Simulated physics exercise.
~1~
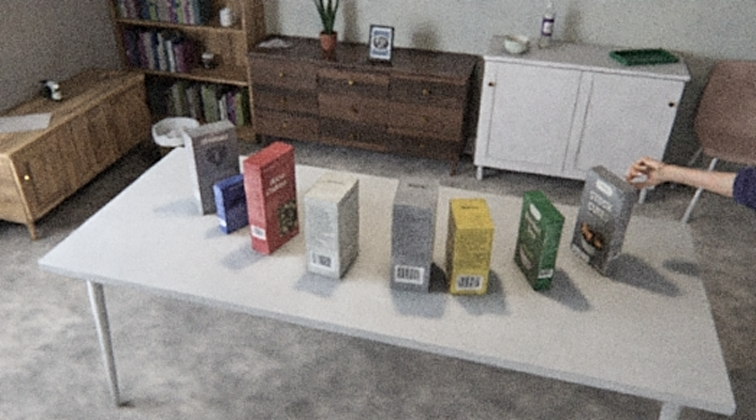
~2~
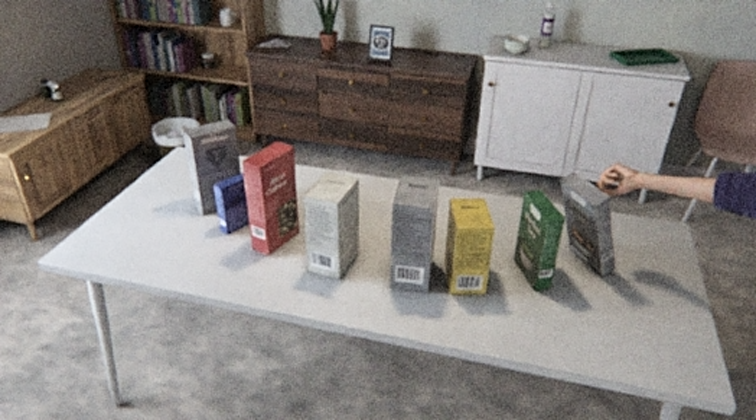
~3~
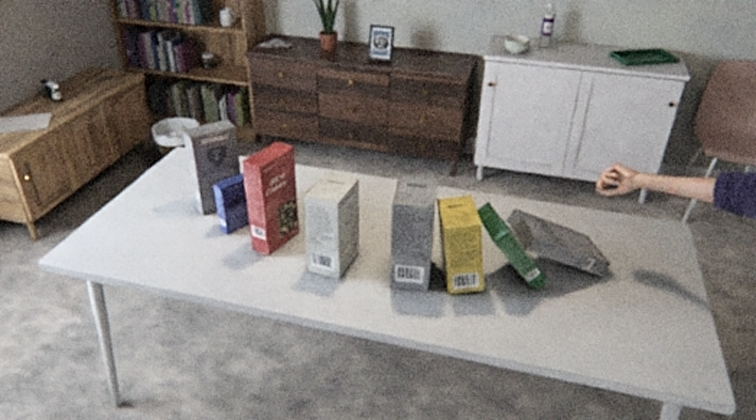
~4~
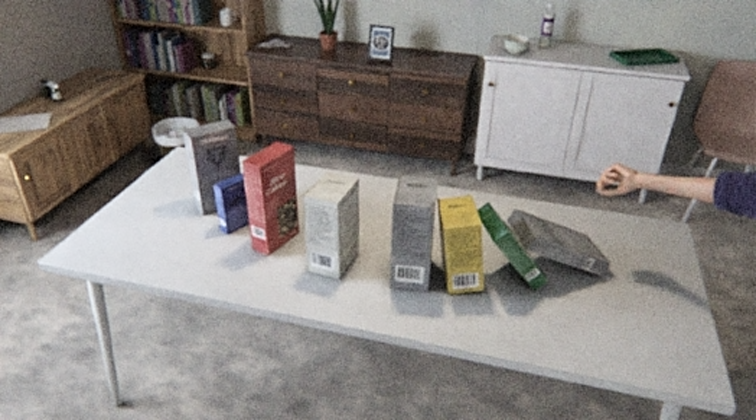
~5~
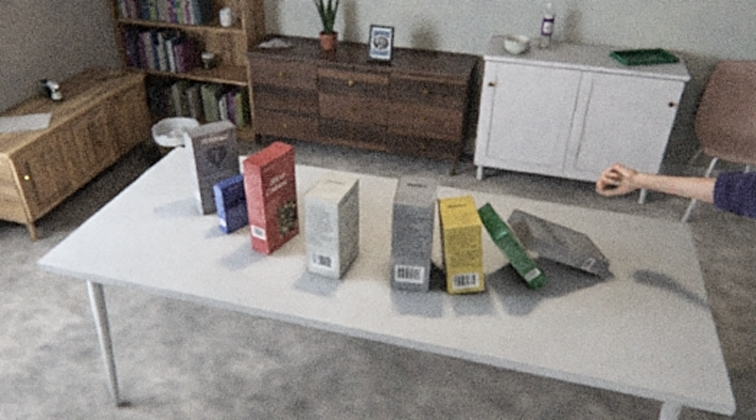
A hand tips the rightmost gray box, which knocks the green box against the yellow one, still standing.
